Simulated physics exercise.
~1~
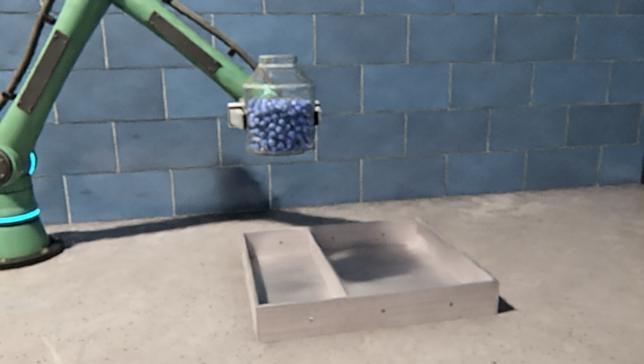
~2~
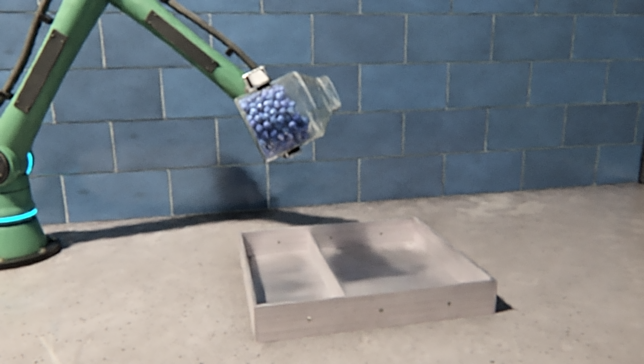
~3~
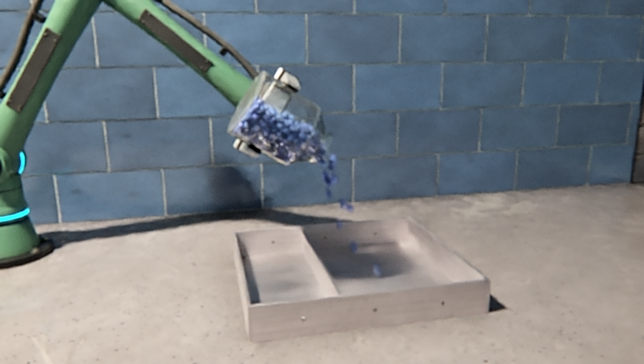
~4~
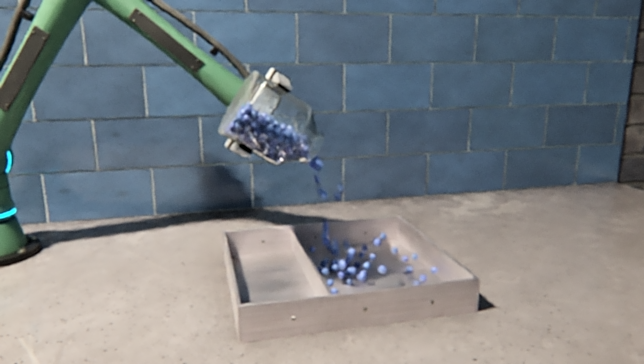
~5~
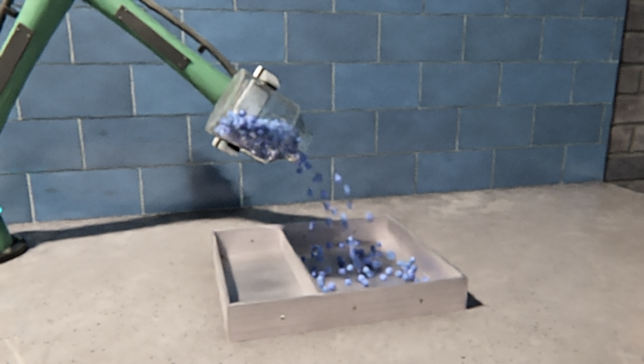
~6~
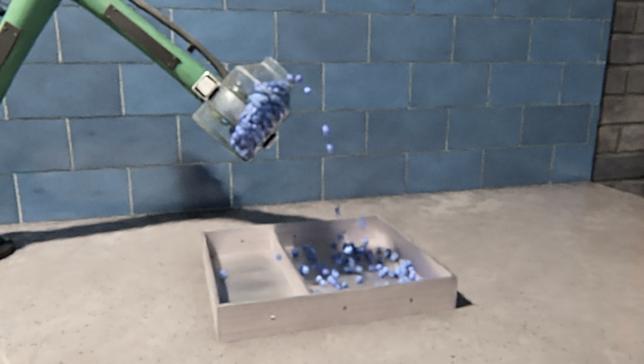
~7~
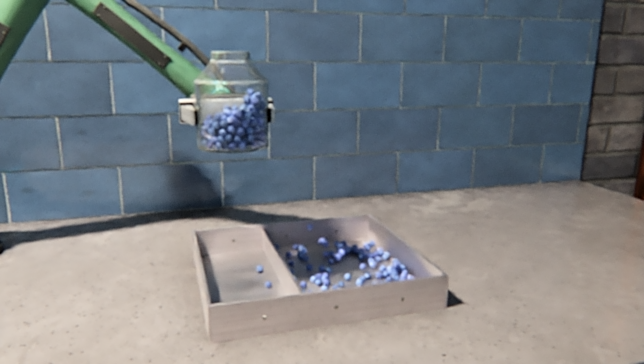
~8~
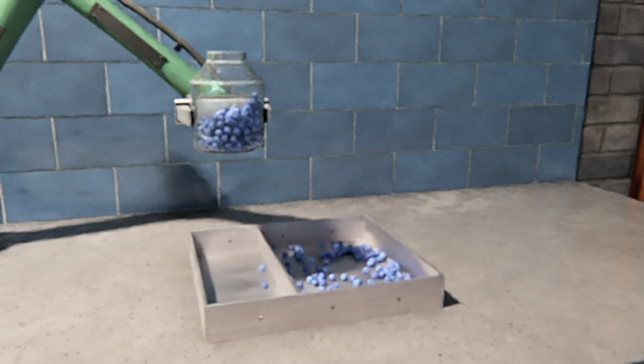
The video shows a green robot arm tipping a clear jar of blue beads over a divided gray tray, spilling some mostly into the right compartment, then turning the jar upright, with many beads still inside and a couple in the left compartment.
